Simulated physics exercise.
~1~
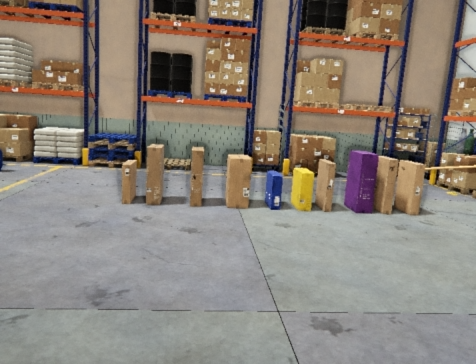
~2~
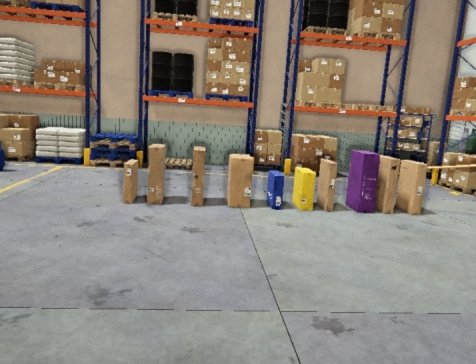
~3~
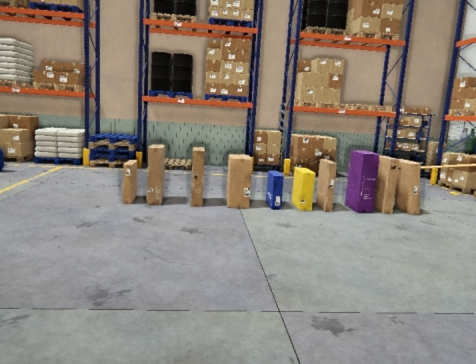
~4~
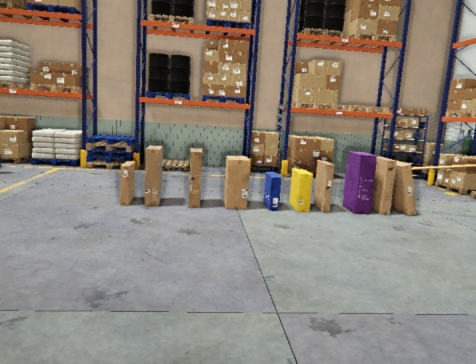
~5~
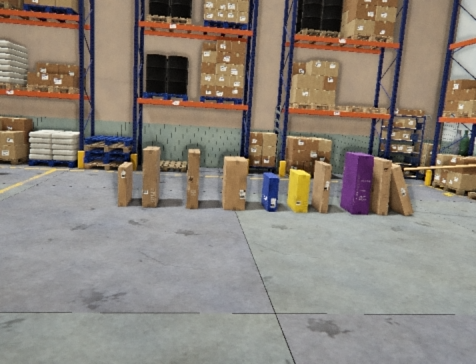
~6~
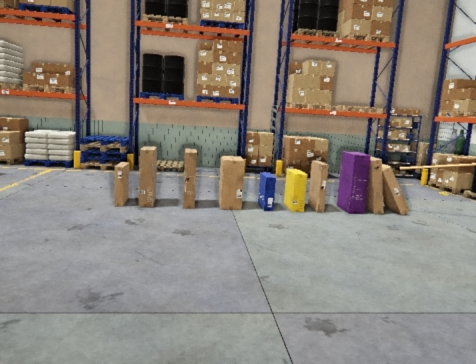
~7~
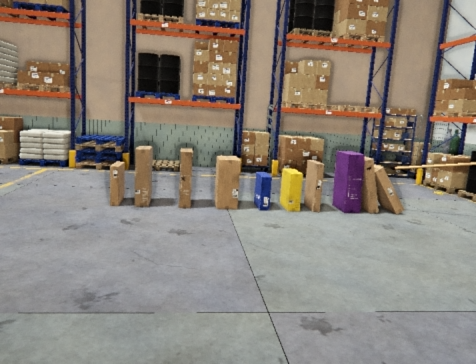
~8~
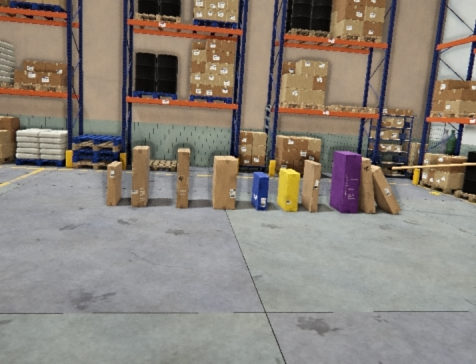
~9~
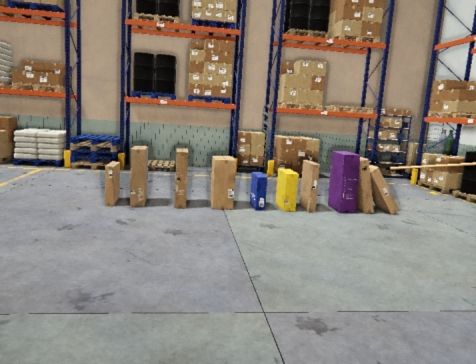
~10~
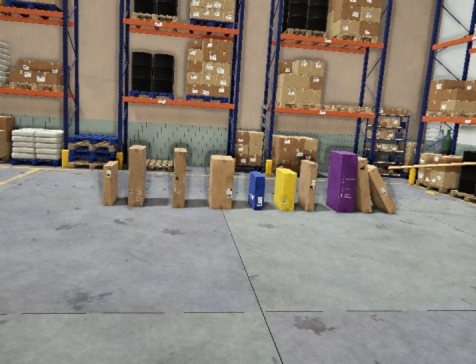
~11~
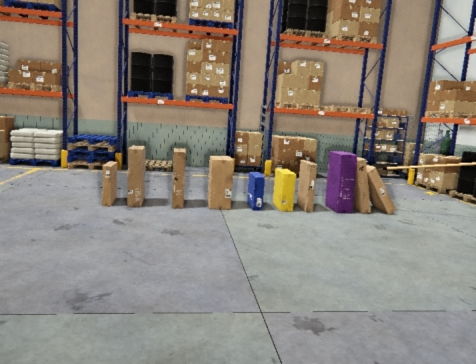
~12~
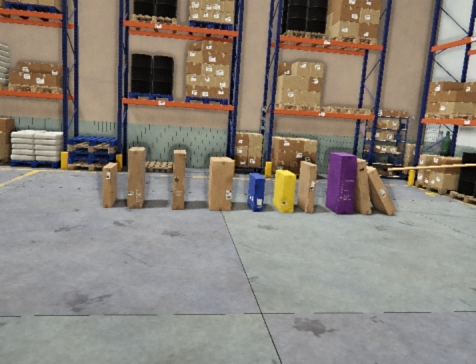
The right end carton tips left onto its neighbor and leans there, the others still standing.
